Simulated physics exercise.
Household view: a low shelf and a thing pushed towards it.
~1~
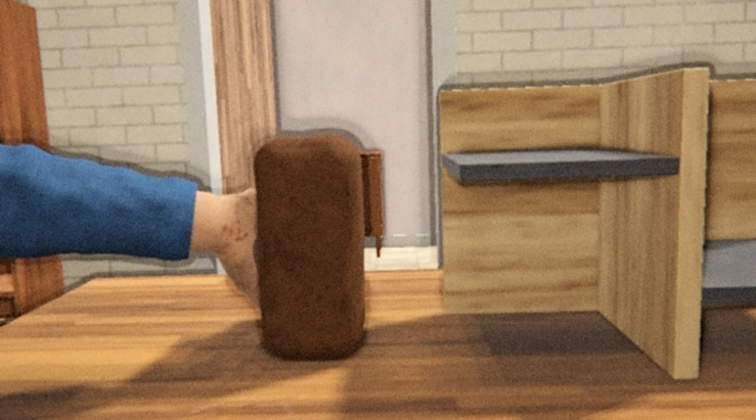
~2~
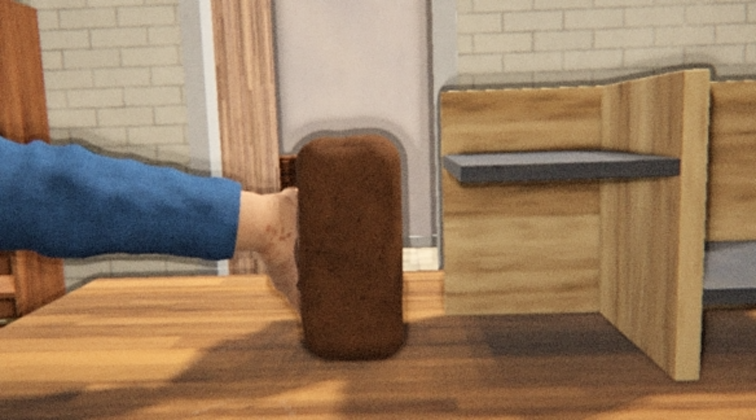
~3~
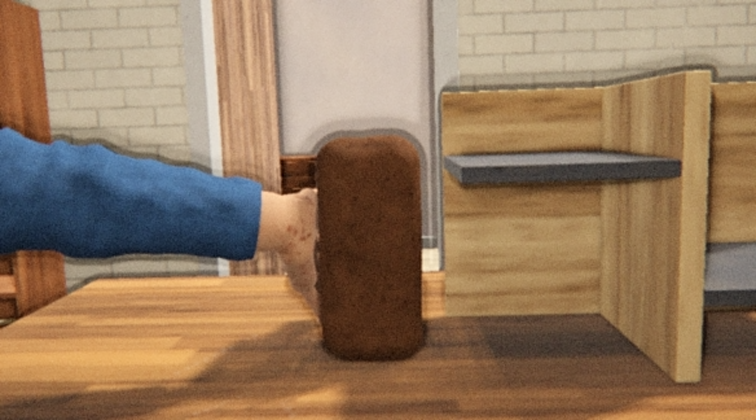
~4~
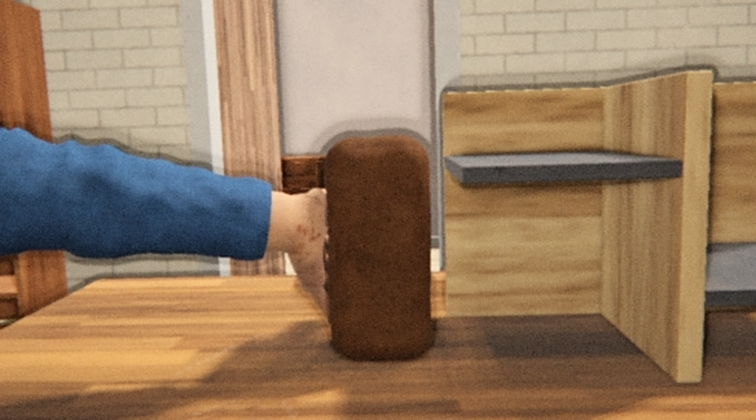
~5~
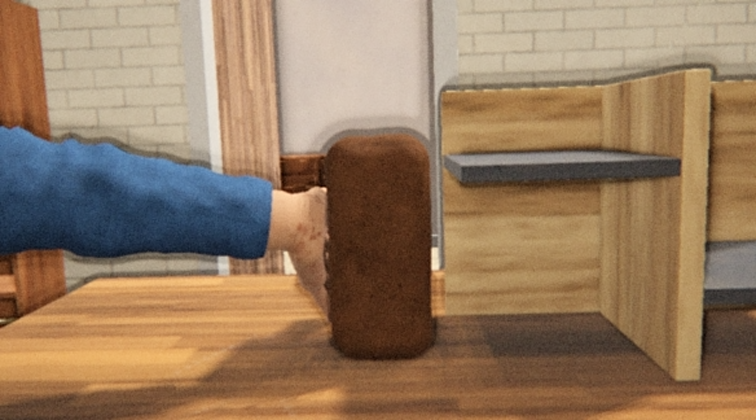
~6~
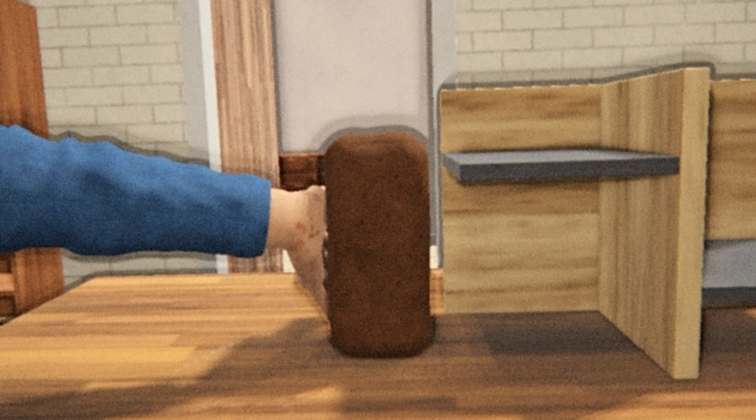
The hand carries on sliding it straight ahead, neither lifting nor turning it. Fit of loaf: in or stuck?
It lacks clearance.
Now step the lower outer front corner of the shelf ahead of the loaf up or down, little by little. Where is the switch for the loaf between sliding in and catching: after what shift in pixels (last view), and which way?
It would take a shift of about 48 pixels, up.
Then, 0.18 s on from there, loaf sliding up to the opening near (387, 242).
Then, 0.24 s on from there, loaf sliding up to the opening near (399, 242).
Then, 0.74 s on from there, loaf stopped at the opening near (401, 242).
In the end, the loaf is too tall, near (401, 242).
